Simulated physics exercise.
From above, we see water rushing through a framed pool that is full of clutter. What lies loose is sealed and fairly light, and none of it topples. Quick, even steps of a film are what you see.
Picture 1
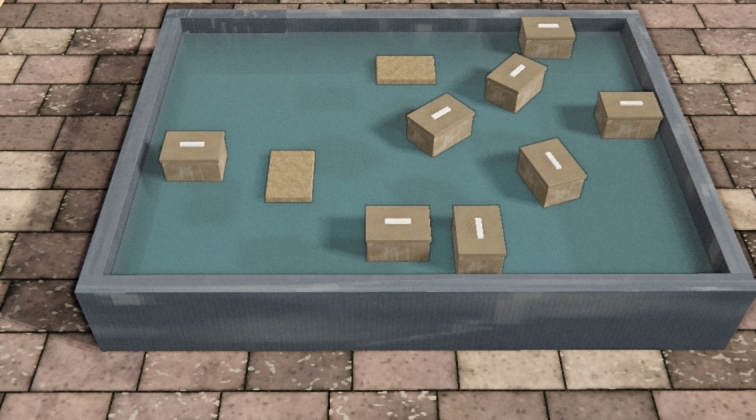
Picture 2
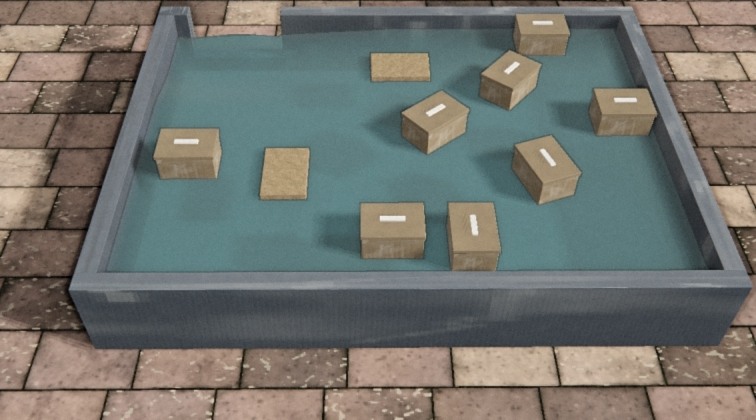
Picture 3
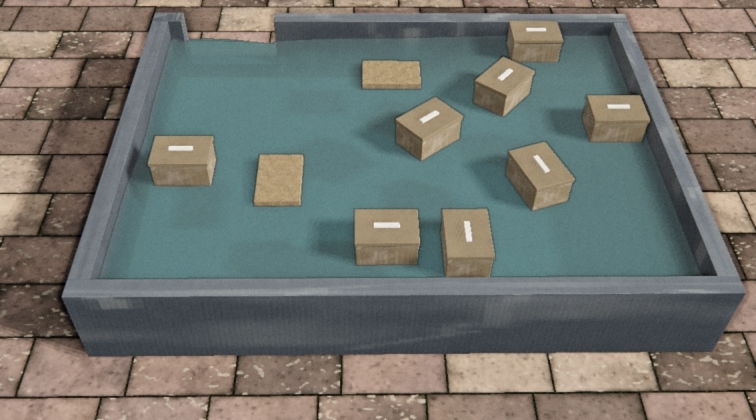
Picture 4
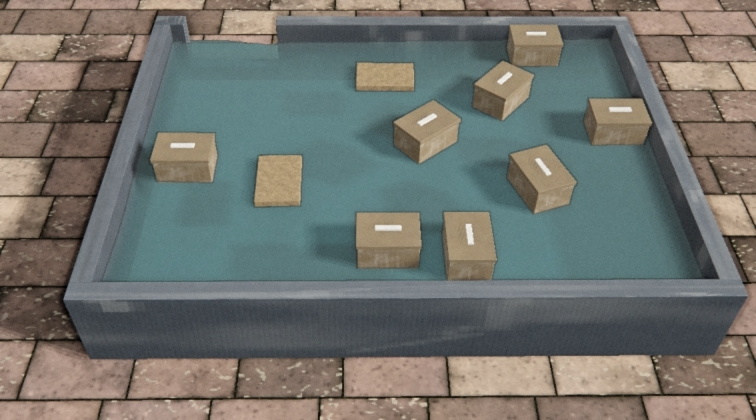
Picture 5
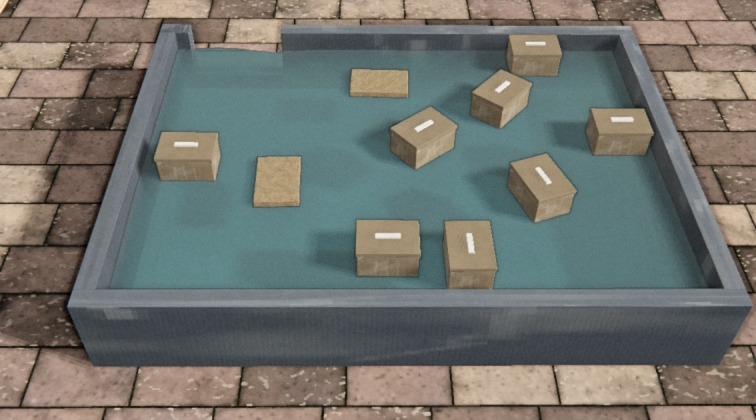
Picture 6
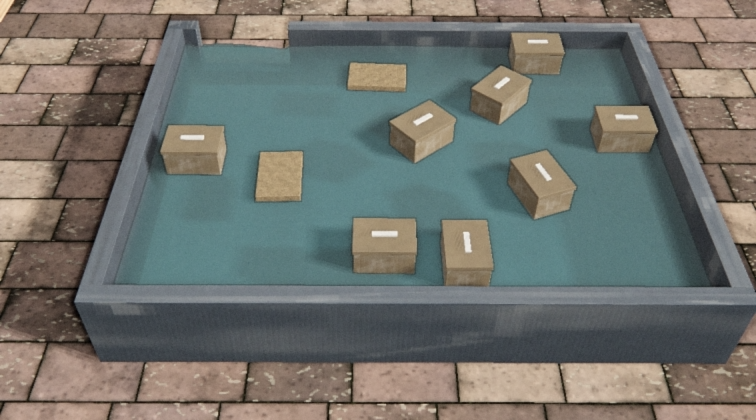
A grey-framed pool of teal water holding scattered brown boxes and flat blocks, a gap opening in its back wall as they drift slightly.
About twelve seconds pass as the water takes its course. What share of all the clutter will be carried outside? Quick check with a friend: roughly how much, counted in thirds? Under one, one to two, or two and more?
My forecast is under one third.
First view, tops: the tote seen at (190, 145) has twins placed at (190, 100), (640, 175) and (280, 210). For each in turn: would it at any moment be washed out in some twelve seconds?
The first leaves, the second does not leave, and the third does not leave.
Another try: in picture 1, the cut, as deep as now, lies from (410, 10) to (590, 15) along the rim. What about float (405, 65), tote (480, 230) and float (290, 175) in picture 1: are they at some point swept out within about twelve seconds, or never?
Taken in turn, the first item is flushed away, the second is held back and the last is held back.
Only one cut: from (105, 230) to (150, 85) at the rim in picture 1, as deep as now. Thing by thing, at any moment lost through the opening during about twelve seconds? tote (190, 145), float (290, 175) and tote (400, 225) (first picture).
Each in turn: Exits, exits, exits.
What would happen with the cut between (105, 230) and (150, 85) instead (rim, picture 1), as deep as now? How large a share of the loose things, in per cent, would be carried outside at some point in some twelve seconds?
30 %.
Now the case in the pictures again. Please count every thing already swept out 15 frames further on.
1.
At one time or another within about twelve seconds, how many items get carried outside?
Total: 2.
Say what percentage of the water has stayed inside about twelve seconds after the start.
My answer is close to 68 percent.
A moment on, 0 of 10 are out; 10 afloat.
Next, 0 of 10 are out; 10 afloat.
Later, 1 of 10 are out; 9 afloat.
In the end, 2 of 10 are out; 8 afloat.
